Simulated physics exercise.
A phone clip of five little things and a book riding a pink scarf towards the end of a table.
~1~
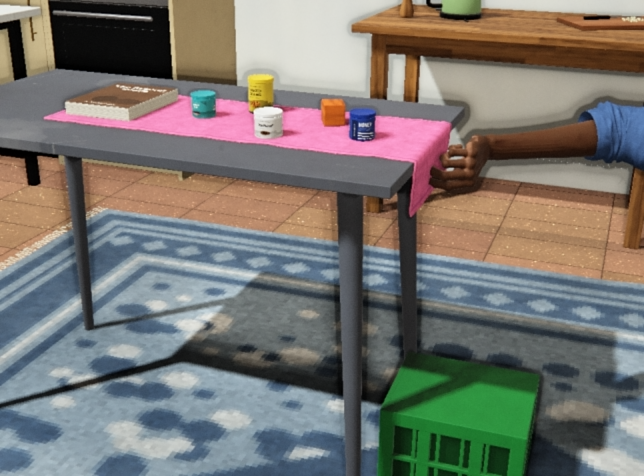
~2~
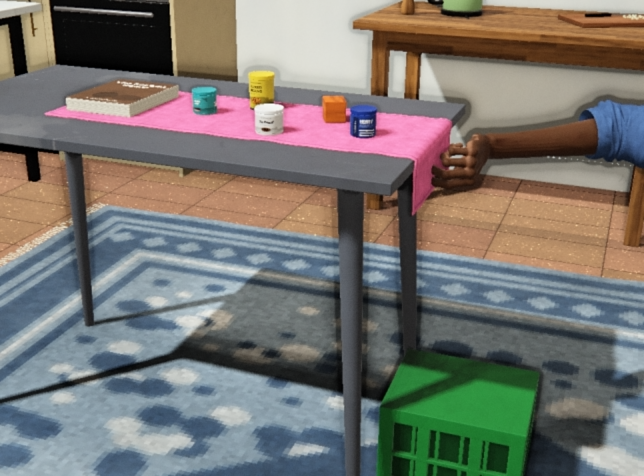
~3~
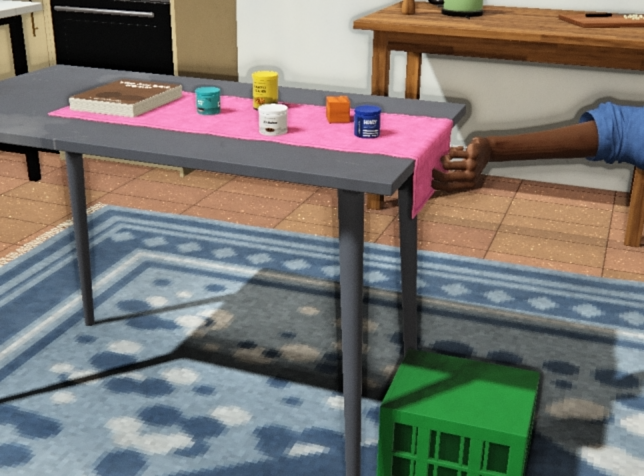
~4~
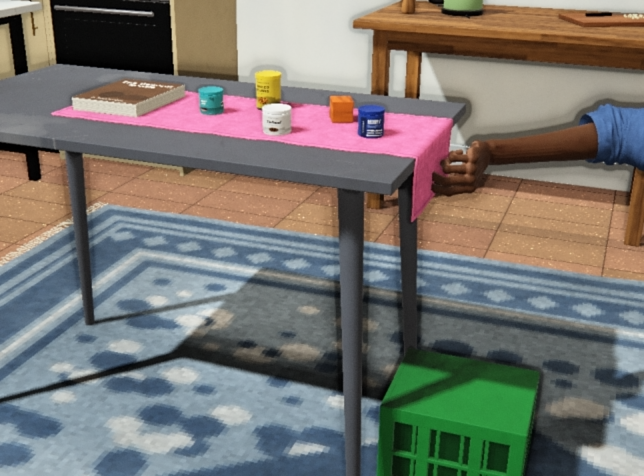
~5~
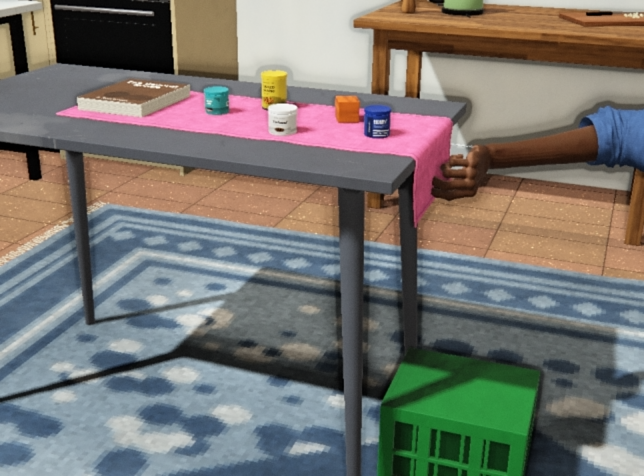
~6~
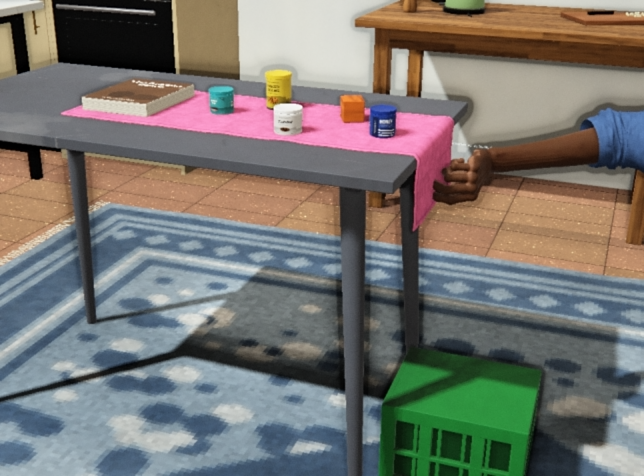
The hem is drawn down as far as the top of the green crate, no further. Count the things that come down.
The count of fallen things is four.
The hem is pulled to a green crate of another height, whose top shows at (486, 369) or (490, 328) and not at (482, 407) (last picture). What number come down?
In that case 3 and 2.
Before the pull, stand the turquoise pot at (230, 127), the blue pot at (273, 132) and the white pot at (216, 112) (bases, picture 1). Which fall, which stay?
The turquoise pot drops off, the blue pot tumbles off, the white pot holds on.
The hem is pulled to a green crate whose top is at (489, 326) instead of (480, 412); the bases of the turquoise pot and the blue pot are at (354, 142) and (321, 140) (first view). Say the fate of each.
The turquoise pot goes over; the blue pot comes down.
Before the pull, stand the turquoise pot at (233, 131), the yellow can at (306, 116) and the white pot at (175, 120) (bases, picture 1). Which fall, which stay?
The turquoise pot tumbles off; the yellow can comes down; the white pot keeps its place on top.
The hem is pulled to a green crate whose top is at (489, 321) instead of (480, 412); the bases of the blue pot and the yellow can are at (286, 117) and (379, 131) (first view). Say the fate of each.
The blue pot does not fall, the yellow can goes over.
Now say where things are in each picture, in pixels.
The first picture shows hem (410, 217); blue pot (363, 111); orange cube (333, 102); white pot (268, 111); yellow can (261, 77); turquoise pot (203, 93); top of the crate (480, 412).
The second picture shows hem (412, 215); blue pot (364, 108).
The third picture shows hem (412, 218); orange cube (338, 99).
The fourth picture shows hem (411, 222); white pot (277, 107); top of the crate (480, 408).
The fifth picture shows hem (415, 227); yellow can (274, 73).
The sixth picture shows hem (413, 230); blue pot (383, 108); orange cube (353, 98); white pot (288, 107); yellow can (278, 73); turquoise pot (221, 89).
Early on, hem near (431, 260); blue pot gone.
Midway, hem near (429, 312); blue pot and orange cube gone.
Near the end, hem on the crate; blue pot, orange cube, white pot and yellow can gone.
Finally, hem on the crate; blue pot, orange cube, white pot and yellow can gone. It carries off four.
